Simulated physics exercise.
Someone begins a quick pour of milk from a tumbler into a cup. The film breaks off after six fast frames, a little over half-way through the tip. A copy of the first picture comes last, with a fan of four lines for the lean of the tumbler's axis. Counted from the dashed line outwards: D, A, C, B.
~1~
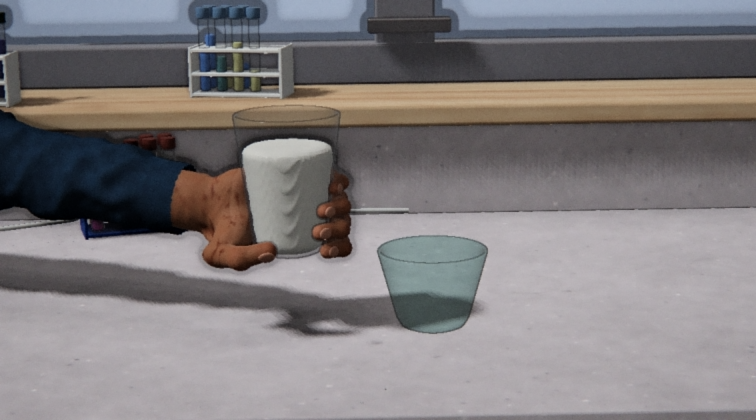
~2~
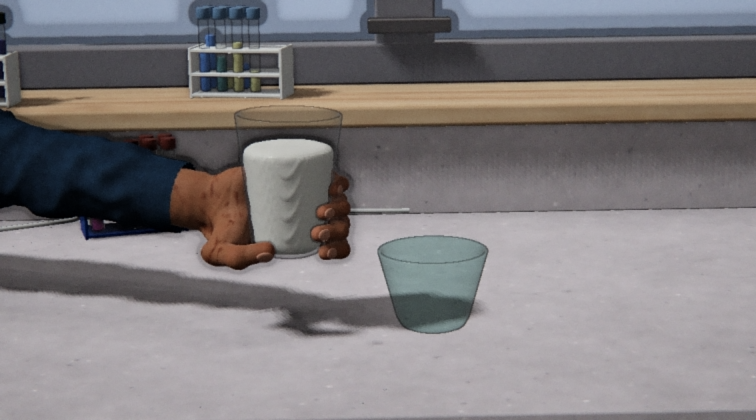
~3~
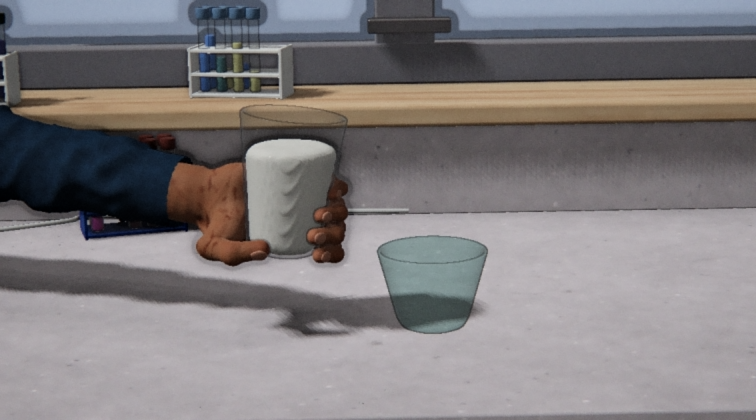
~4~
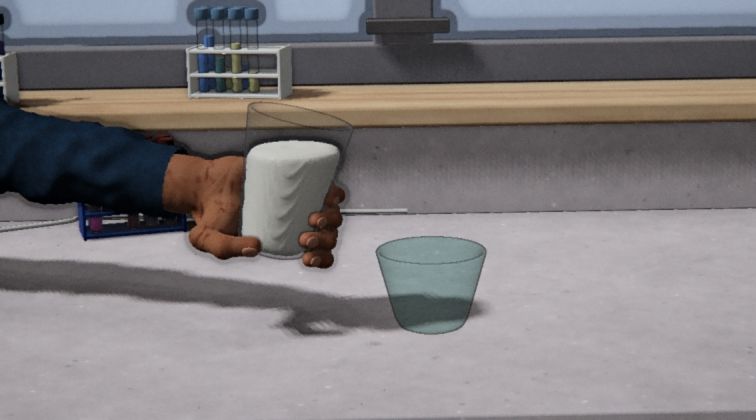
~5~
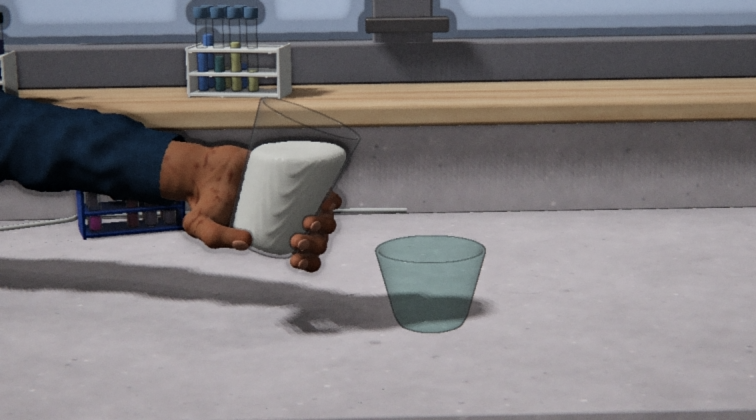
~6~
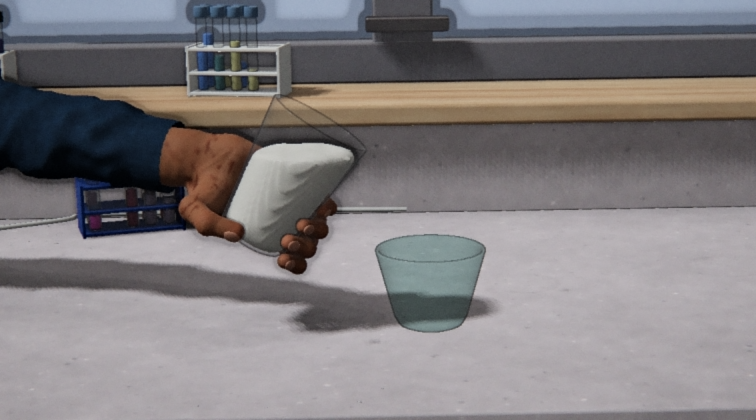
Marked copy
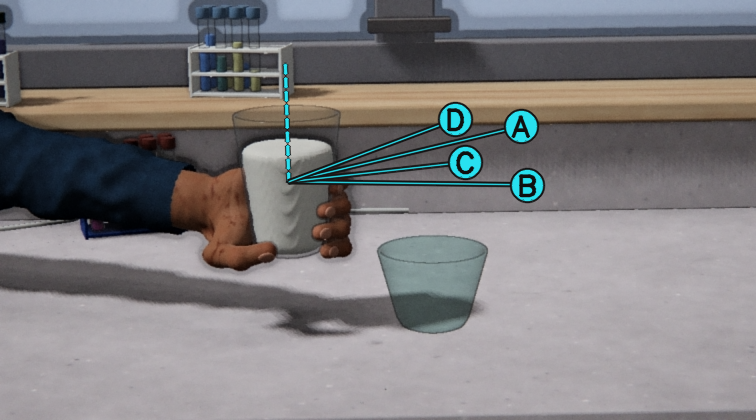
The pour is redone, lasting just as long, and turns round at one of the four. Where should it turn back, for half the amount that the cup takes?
It is D.
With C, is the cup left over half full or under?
Over half.
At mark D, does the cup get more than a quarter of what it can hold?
Yes.
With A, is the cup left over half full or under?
Over half.
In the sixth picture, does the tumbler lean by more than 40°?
No.
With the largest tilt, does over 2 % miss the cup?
Yes, it does.
On the marked copy, A at (505, 130); B at (510, 184); C at (448, 164); D at (439, 125).
Choosing A, the cup ends with about 73 % of what it can hold.
Choosing B, the cup ends with about 85 % of what it can hold; 18 % of the milk is spilt.
Choosing C, the cup ends with about 84 % of what it can hold; 6 % of the milk is spilt.
Choosing D, the cup ends with about 53 % of what it can hold.
